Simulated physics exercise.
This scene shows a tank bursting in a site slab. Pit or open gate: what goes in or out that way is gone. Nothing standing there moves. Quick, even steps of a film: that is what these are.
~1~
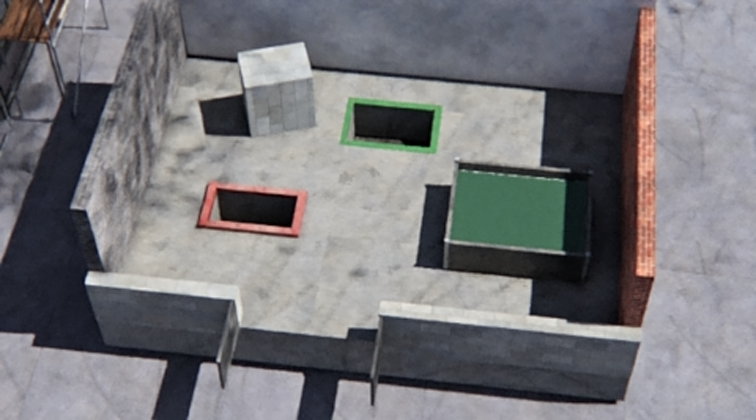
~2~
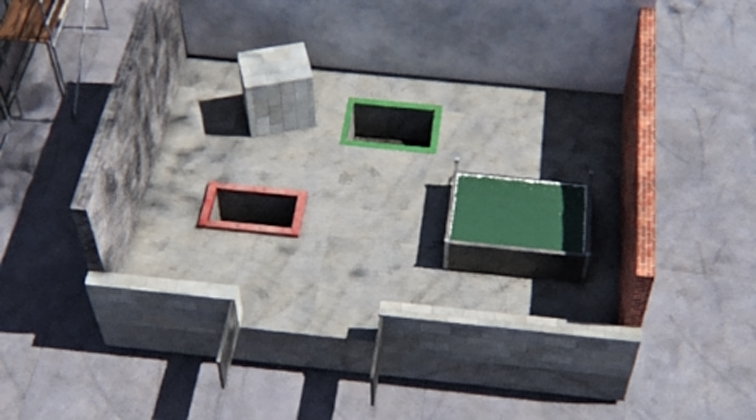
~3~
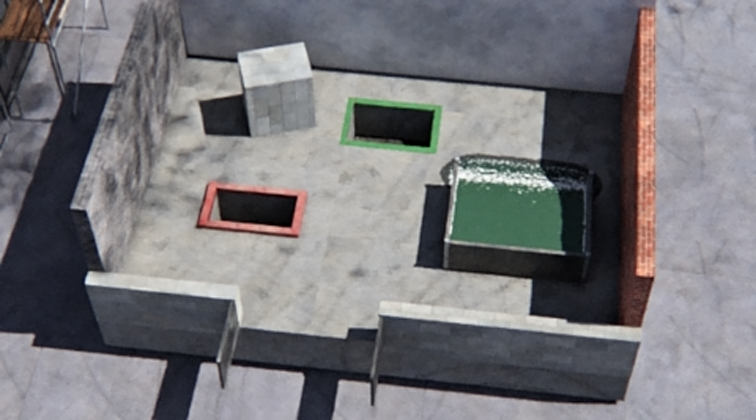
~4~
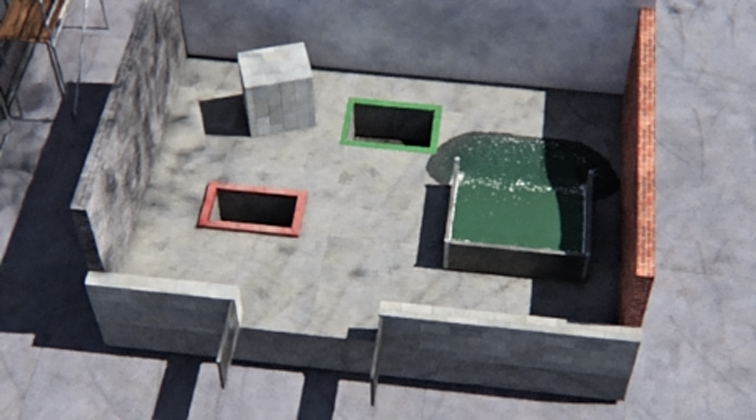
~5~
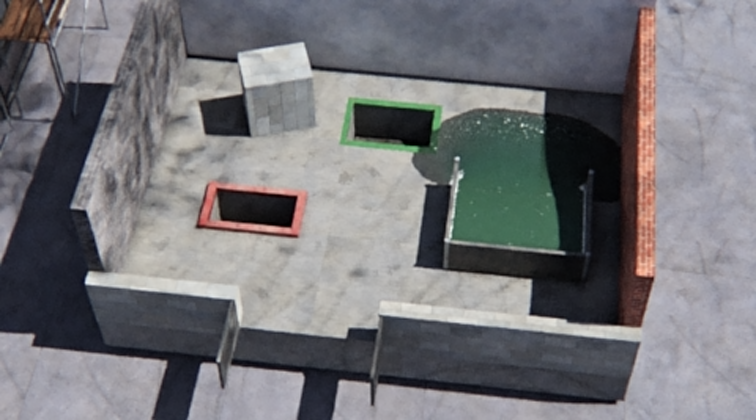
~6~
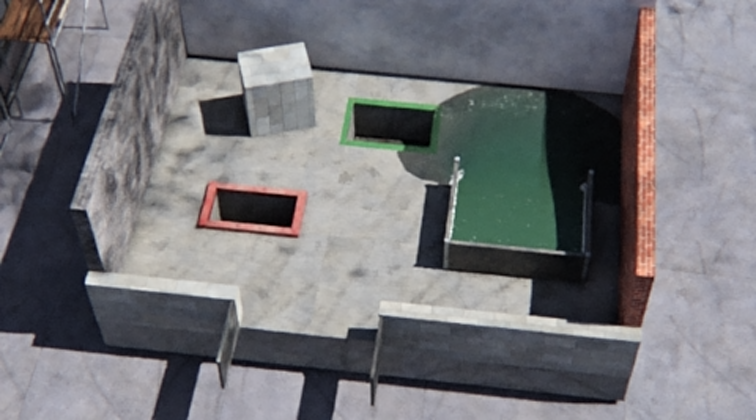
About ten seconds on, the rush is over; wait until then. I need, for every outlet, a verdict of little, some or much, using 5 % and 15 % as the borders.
Verdicts: Gate, little; green pit, much; red pit, little.
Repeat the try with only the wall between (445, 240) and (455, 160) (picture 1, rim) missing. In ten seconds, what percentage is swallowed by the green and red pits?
In percent: Green 20, red 12.
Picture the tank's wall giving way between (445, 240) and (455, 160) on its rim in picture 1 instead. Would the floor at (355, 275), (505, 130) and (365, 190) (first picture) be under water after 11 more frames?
Point 1: Inundated; point 2: Unwetted; point 3: Inundated.
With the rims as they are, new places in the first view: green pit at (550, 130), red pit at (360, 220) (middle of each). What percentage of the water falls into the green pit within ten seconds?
Roughly 70 per cent ends up in the green pit.
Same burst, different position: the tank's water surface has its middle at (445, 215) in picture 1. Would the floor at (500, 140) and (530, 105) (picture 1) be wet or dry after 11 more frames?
Soaked, soaked.
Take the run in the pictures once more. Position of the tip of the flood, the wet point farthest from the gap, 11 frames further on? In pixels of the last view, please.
Near (310, 66).
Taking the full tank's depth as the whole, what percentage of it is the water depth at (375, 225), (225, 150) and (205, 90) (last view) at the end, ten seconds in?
About 4, 4 and 4 per cent.
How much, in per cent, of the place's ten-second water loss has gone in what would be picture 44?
I make it 75 per cent.
A moment on, water covers 20 % of the floor; the gate 0 %, the green pit 2 %, the red pit 0 %.
Next, water covers 25 % of the floor; the gate 0 %, the green pit 4 %, the red pit 0 %.
Then, water covers 40 % of the floor; the gate 0 %, the green pit 13 %, the red pit 0 %.
Later, water covers 65 % of the floor; the gate 0 %, the green pit 27 %, the red pit 0 %.
In the end, water covers 85 % of the floor; the gate 1 %, the green pit 36 %, the red pit 0 %.
